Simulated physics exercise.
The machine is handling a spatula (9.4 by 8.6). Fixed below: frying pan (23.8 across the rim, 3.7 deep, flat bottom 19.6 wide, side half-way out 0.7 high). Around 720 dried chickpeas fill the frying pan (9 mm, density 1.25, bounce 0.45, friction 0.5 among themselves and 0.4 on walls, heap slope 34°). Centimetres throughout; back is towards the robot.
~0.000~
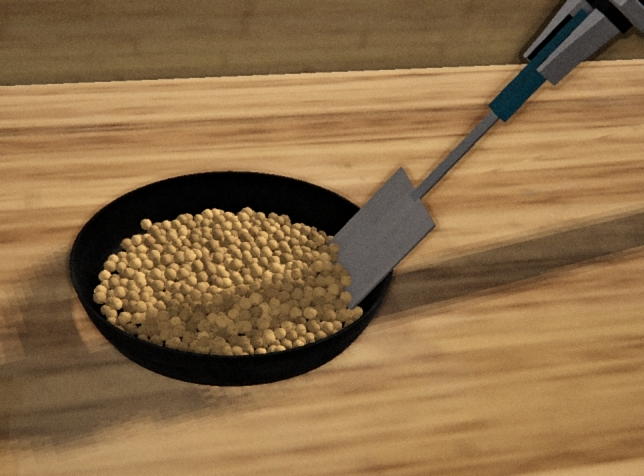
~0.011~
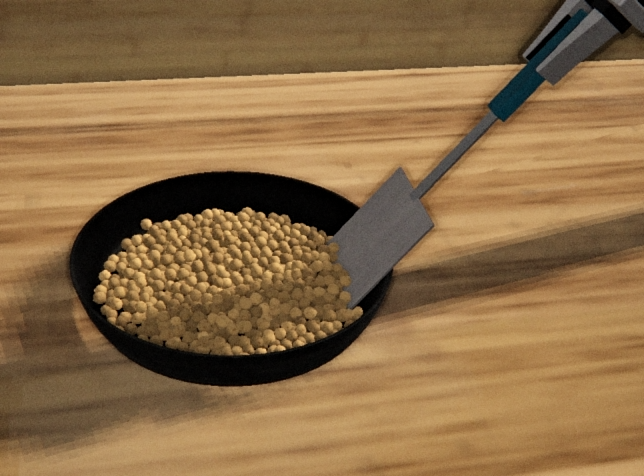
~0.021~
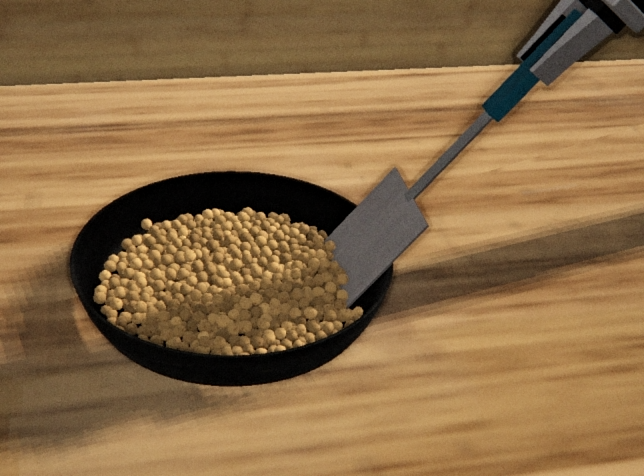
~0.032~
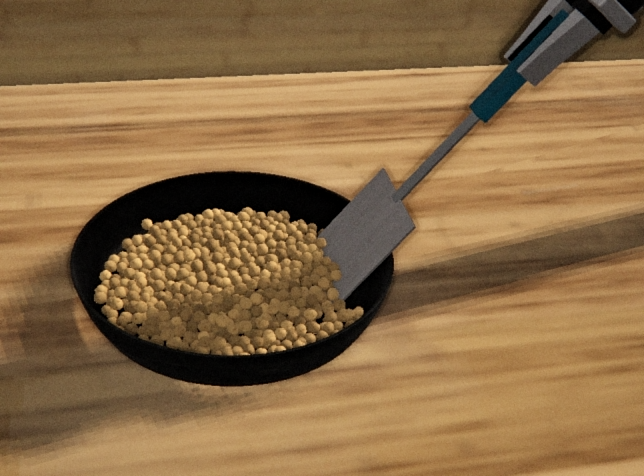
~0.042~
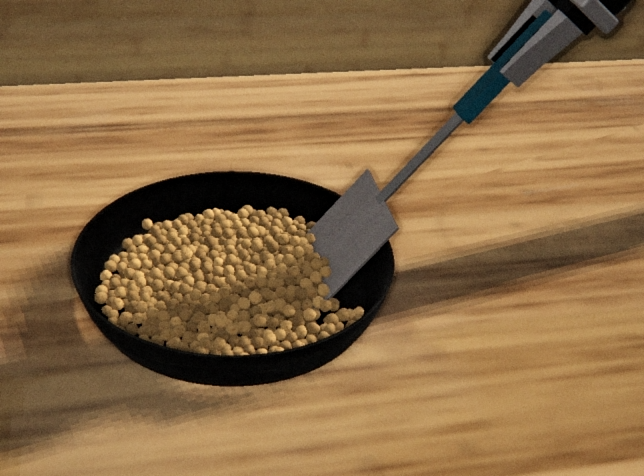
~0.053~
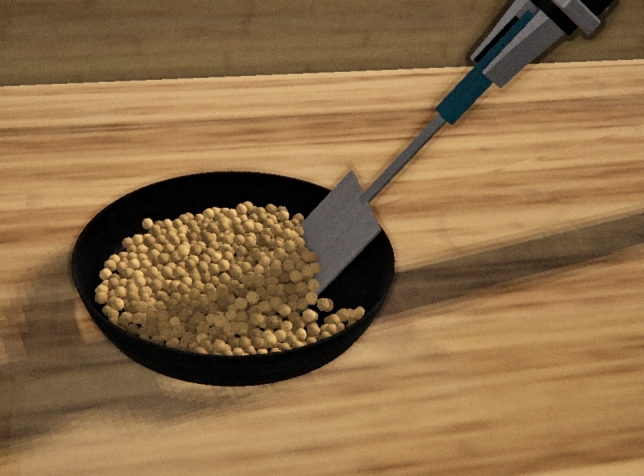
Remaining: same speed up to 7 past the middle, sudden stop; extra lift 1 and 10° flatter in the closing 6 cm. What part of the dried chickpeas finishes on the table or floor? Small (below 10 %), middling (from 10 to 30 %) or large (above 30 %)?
On the table or floor the share is middling, from 10 to 30 %.
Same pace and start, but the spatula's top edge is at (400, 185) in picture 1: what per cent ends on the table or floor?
Some 15 per cent.
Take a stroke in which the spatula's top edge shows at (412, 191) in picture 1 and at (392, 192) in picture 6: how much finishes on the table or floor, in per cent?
About 0 per cent.
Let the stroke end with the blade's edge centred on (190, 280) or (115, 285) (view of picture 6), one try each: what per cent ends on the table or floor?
About 5 and 30 per cent.
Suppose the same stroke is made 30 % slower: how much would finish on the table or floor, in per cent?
It would be near 5 per cent.
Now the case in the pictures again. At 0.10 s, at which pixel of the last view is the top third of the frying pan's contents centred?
Near (207, 261).
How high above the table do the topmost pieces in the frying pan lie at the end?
Some 5.0 cm.
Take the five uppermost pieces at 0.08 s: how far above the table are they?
About 6 cm.
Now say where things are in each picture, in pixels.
In the first picture, spatula top edge at (418, 195), sloping 51°; upper third of the load around (238, 274), from x 100 to 355, top at y 215; 723 in the frying pan.
In the second picture, spatula top edge at (417, 195), sloping 51°; upper third of the load around (238, 274), from x 100 to 355, top at y 215.
In the third picture, spatula top edge at (411, 195), sloping 51°; upper third of the load around (244, 273), from x 100 to 360, top at y 215.
In the fourth picture, spatula top edge at (399, 196), sloping 51°; upper third of the load around (251, 270), from x 100 to 360, top at y 215.
In the fifth picture, spatula top edge at (383, 197), sloping 51°; upper third of the load around (256, 267), from x 100 to 360, top at y 210.
In the sixth picture, spatula top edge at (366, 199), sloping 51°; upper third of the load around (254, 265), from x 100 to 360, top at y 205; 723 in the frying pan.
After 0.08 s, sloping 51°, highest piece 6 above the table; 723 in the frying pan.
After 0.10 s, sloping 48°, highest piece 7 above the table; 723 in the frying pan.
After 0.32 s, sloping 41°, highest piece 5 above the table; 627 in the frying pan, 87 on the table or floor, 9 on the blade or in flight.
After 1.37 s, sloping 41°, highest piece 4 above the table; 626 in the frying pan, 97 on the table or floor.
At rest, 626 in the frying pan, 97 on the table or floor. That is 13 % on the table or floor.
